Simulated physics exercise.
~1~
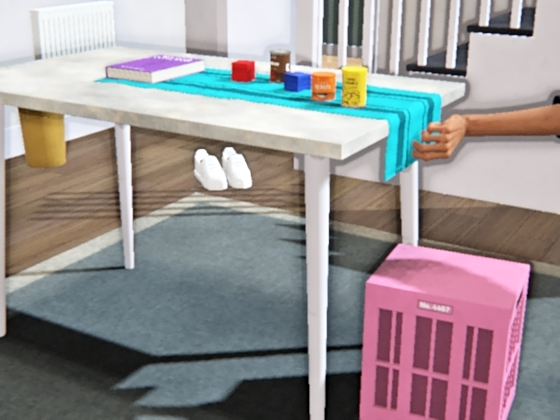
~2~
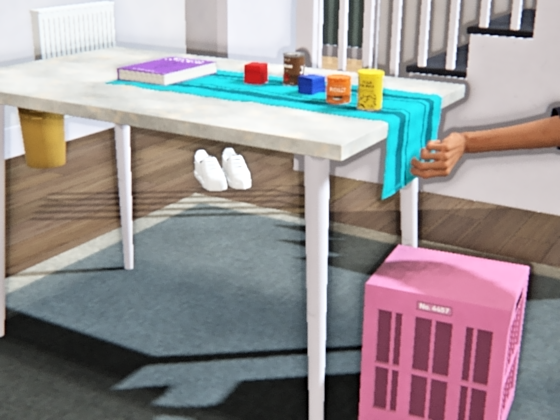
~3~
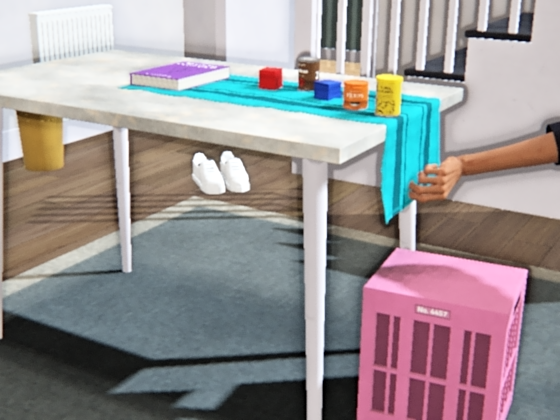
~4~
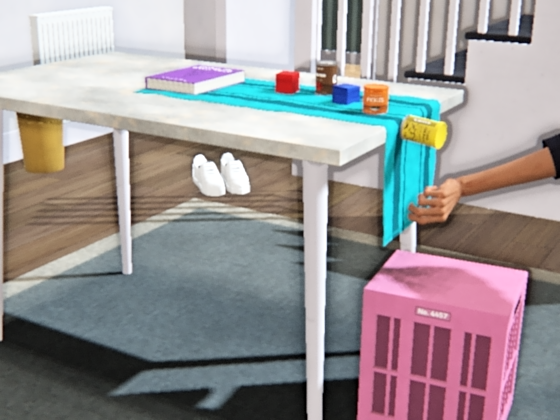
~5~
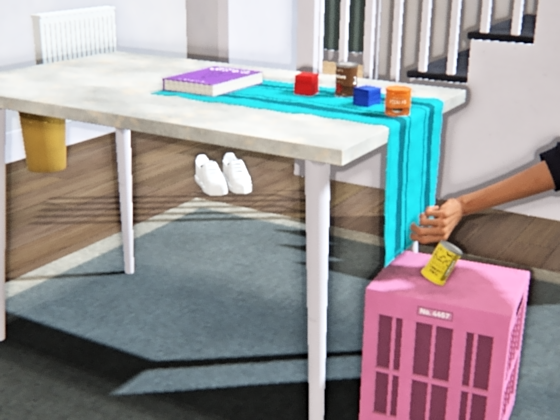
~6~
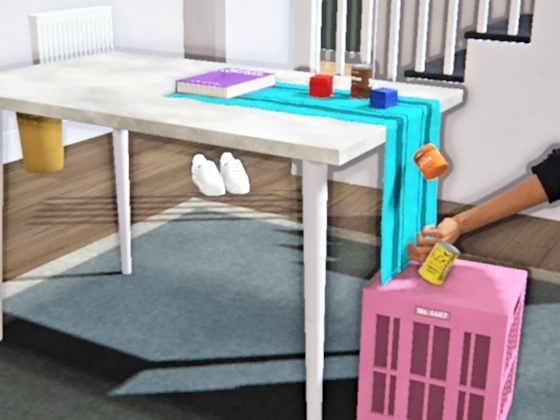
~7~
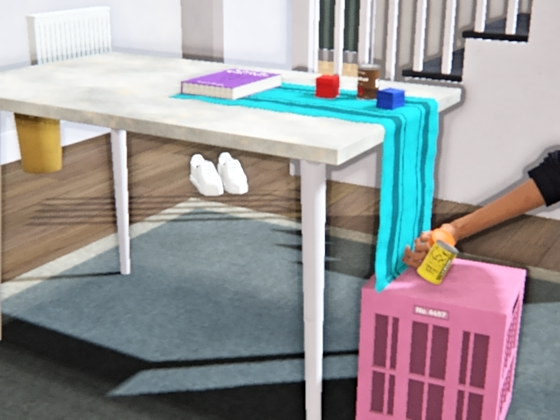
A hand slowly pulled a turquoise scarf off the right side of a table, dragging a book and small items along, until the yellow can and then the orange pot toppled off and the scarf's end reached the pink crate.
